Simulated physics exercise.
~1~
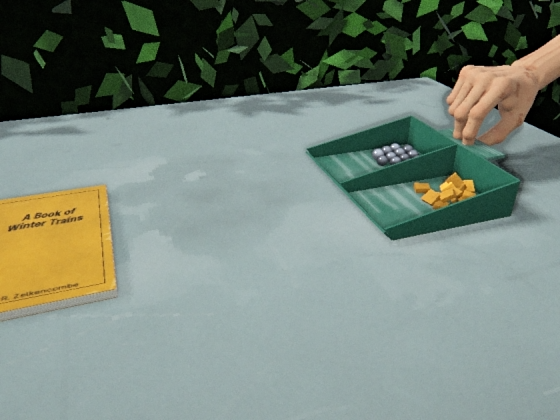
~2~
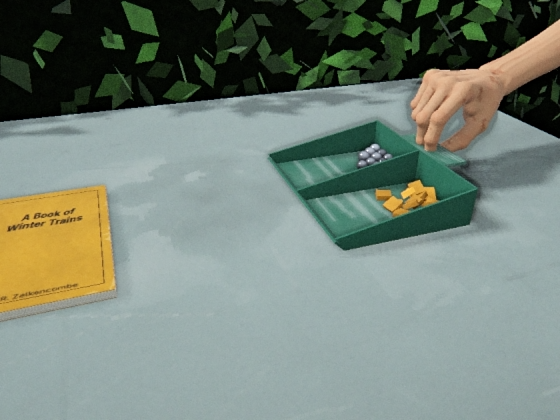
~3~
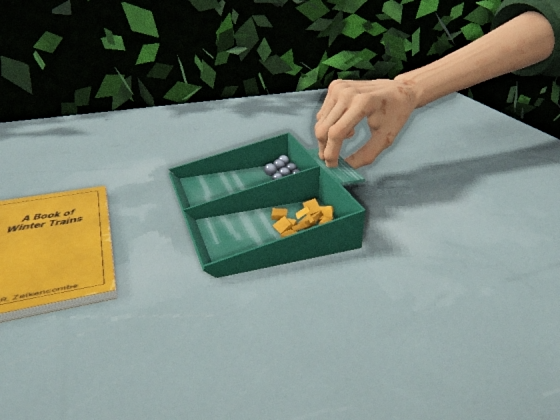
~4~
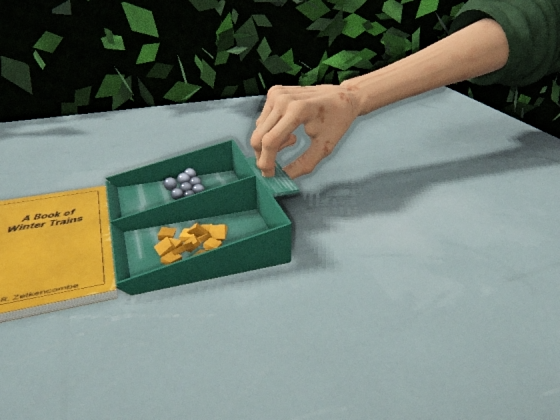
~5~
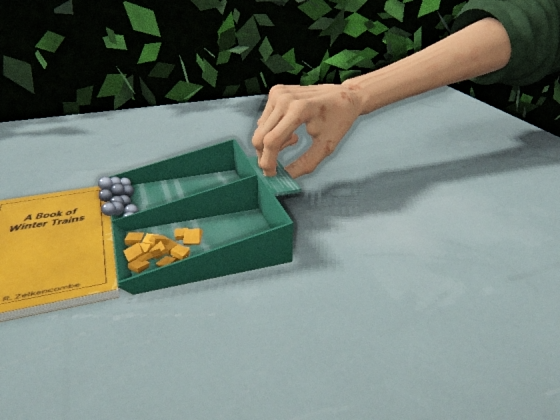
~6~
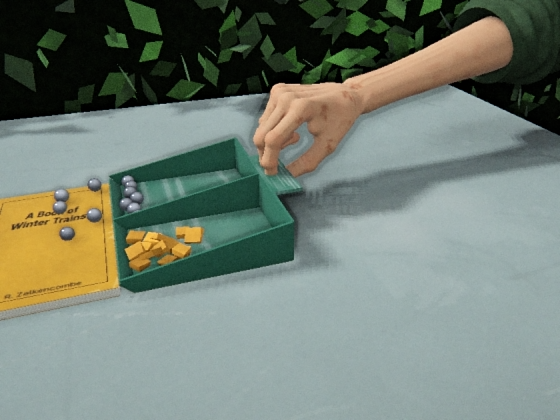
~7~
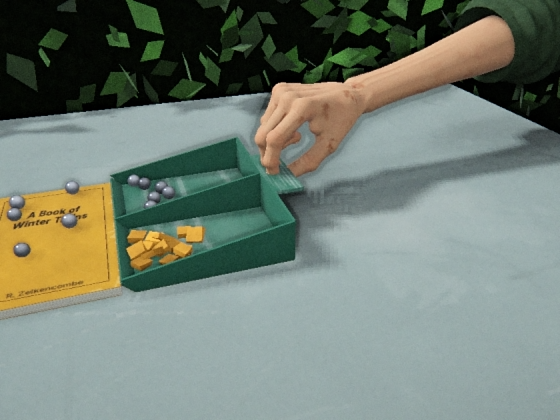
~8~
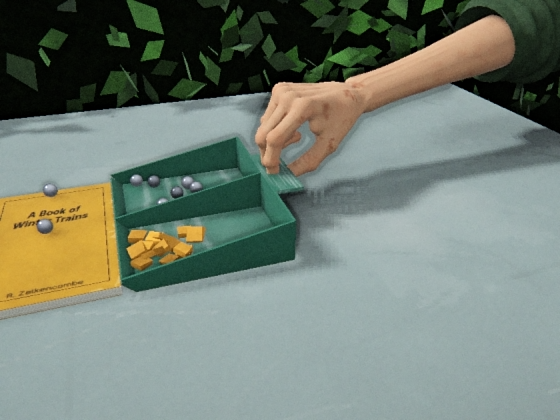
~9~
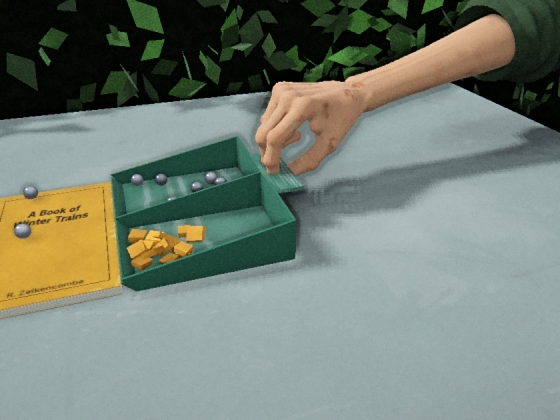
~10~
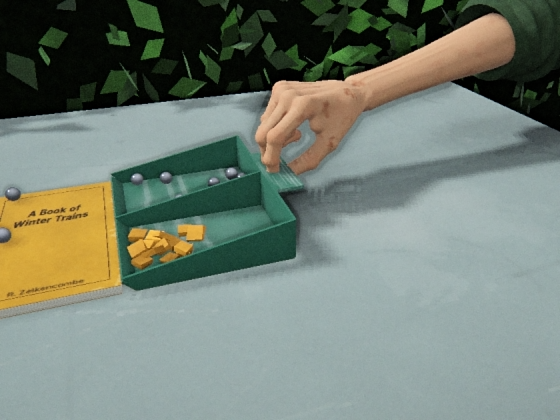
At the start, a hand holds the back of a green divided tray on a grey table, with orange chunks in the near part and small grey balls in the far part. The hand pushes the tray left towards a thin yellow book titled A Book of Winter Trains. The tray stops against the book, and both lots slide forward towards the low front rim. The orange chunks bunch up there and stay inside. Some grey balls spill over the rim and roll left across the book, while the rest roll back and spread out inside the tray.
